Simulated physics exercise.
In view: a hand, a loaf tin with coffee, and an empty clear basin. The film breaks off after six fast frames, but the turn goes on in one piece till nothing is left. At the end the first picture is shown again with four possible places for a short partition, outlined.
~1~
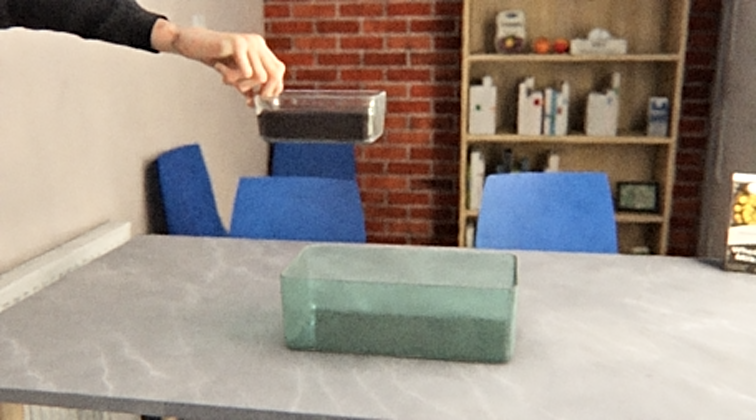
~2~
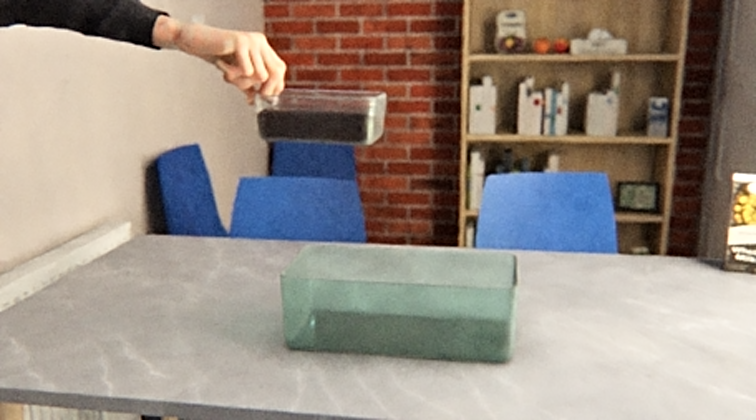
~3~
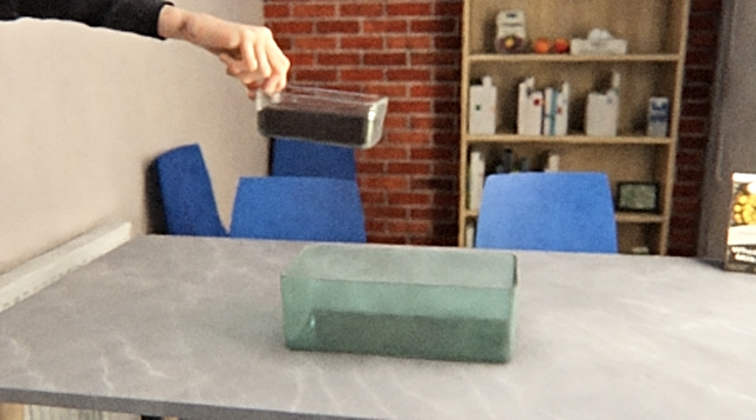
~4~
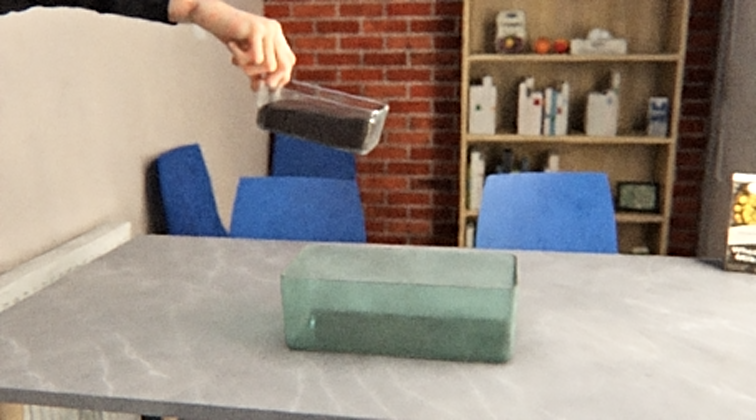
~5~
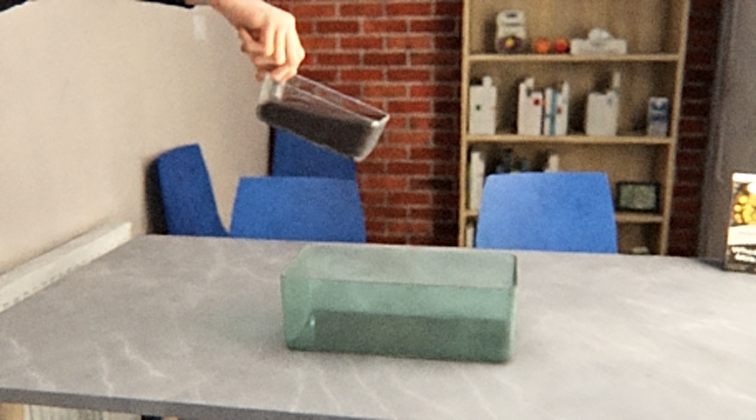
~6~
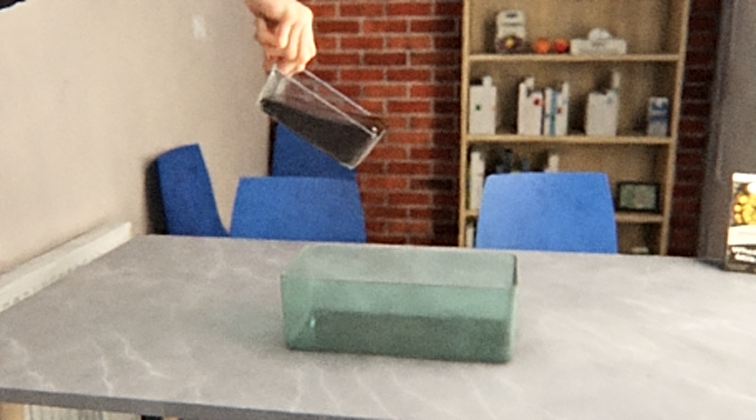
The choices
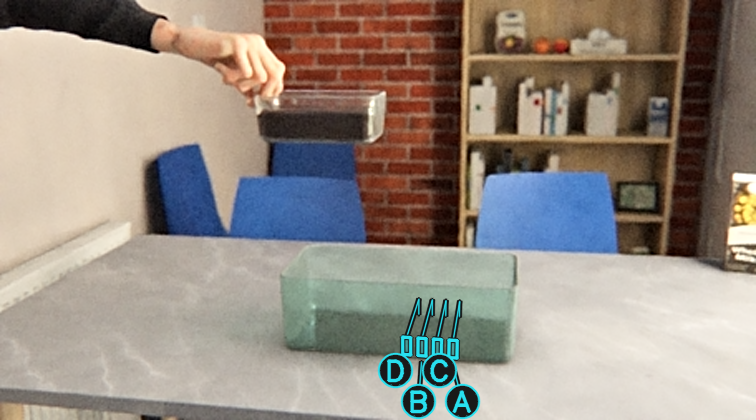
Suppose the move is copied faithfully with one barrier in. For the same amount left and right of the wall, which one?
I would pick slot B.
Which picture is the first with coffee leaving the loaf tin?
Picture 6.
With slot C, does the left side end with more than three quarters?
No, it does not.
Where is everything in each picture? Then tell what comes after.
The first picture shows upright, lip at (379, 94); basin from (286, 346) to (514, 361); nothing has left yet.
The second picture shows upright, lip at (380, 95); nothing has left yet.
The third picture shows tipped about 6°, lip at (381, 100); nothing has left yet.
The fourth picture shows tipped about 13°, lip at (383, 108); nothing has left yet.
The fifth picture shows tipped about 23°, lip at (383, 118); nothing has left yet.
The sixth picture shows tipped about 34°, lip at (382, 130); coffee is over the lip, down to (382, 130).
On the marked copy, A at (452, 363); B at (421, 361); C at (436, 362); D at (406, 360).
With A, about 71 % ends left of the wall and 19 % right of it; 9 % is lost outside.
With B, about 47 % ends left of the wall and 47 % right of it; 6 % is lost outside.
With C, about 67 % ends left of the wall and 26 % right of it; 7 % is lost outside.
With D, about 32 % ends left of the wall and 62 % right of it; 6 % is lost outside.
